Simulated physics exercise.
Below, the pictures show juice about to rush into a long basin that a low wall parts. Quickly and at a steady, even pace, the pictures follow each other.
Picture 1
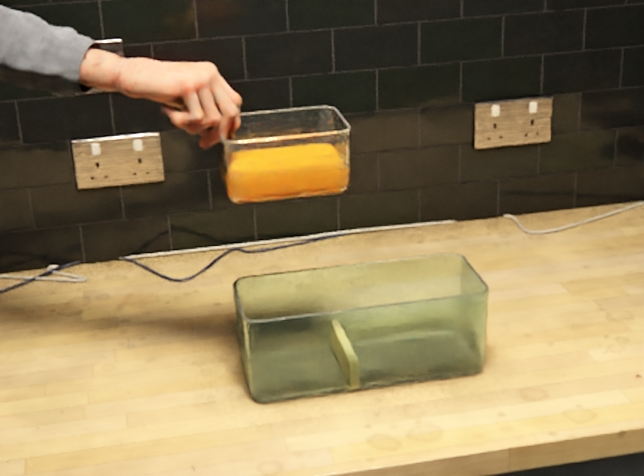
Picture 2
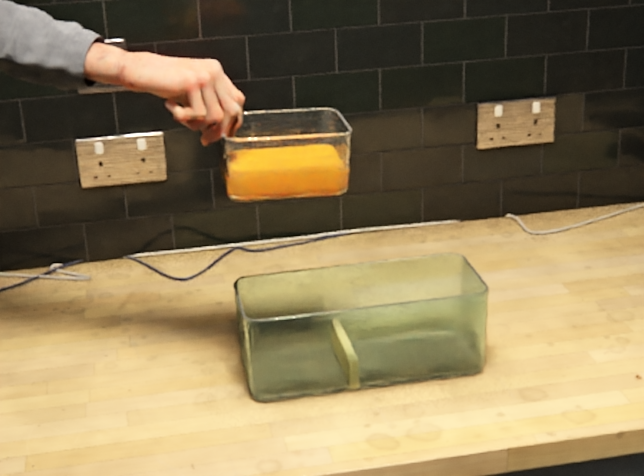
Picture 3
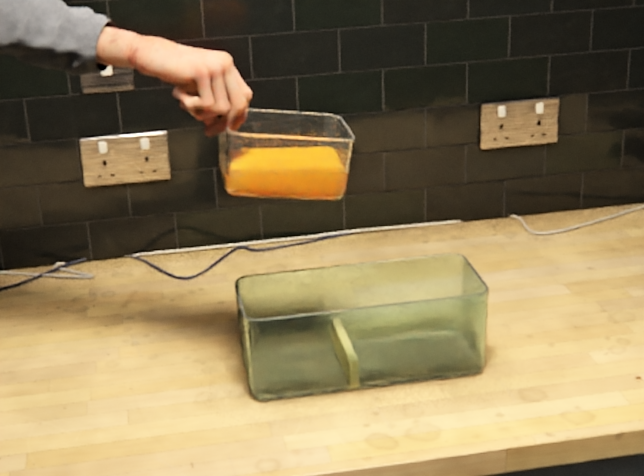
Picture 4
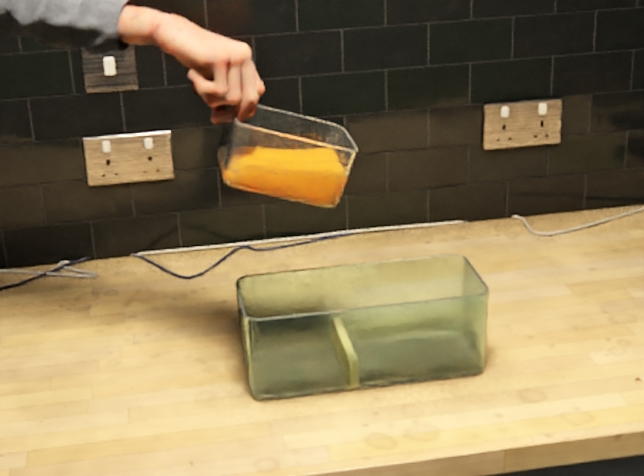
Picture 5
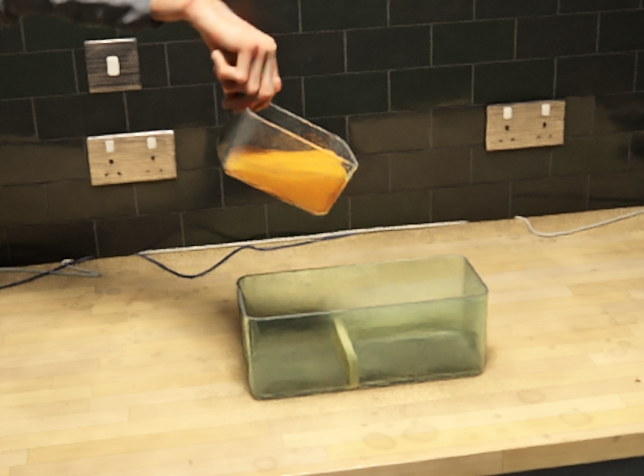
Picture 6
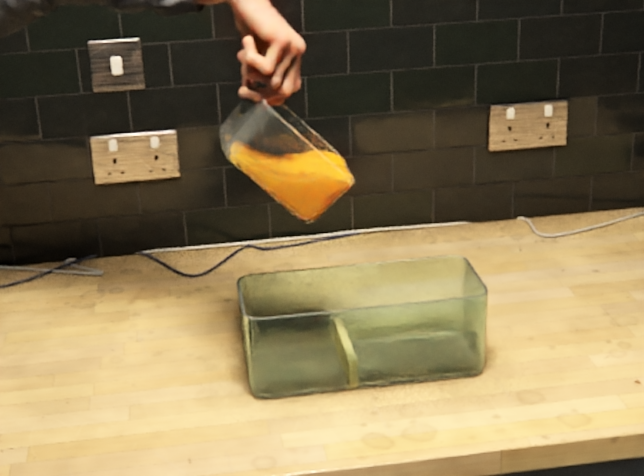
A hand reaching in from the upper left holds a small clear container of orange juice, level at first, then tilts it steadily and steeply down to the right, the juice shifting toward the lower corner. Below, a long greenish see-through basin with a low dividing wall rests on a pale wooden counter. Dark tiles, sockets and cables stand behind, seen from slightly above as the view drifts slightly.
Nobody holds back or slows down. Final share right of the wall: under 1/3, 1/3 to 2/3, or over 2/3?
Over 2/3.
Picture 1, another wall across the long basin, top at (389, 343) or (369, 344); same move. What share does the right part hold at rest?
First try close to 30 percent, second try close to 60 percent.
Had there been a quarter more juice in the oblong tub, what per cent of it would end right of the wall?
I'd say roughly 85 percent.
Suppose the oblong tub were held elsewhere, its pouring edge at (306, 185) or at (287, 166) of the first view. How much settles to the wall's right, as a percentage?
Around 30 percent first, around 10 percent second.
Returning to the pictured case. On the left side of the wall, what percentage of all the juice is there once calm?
Near 10 in a hundred.
A moment on, the oblong tub is tipped on its side and 25 per cent is still to pour, 0 is left of the wall and 23 right of it.
Next, the oblong tub is tipped right over and 12 per cent is still to pour, 5 is left of the wall and 73 right of it.
Then the oblong tub is tipped right over and 2 per cent is still to pour, 8 is left of the wall and 82 right of it.
Later the oblong tub is tipped right over and 0 per cent is still to pour, 9 is left of the wall and 88 right of it.
At rest 9 per cent lies left of the wall, 88 right of it and 3 outside.
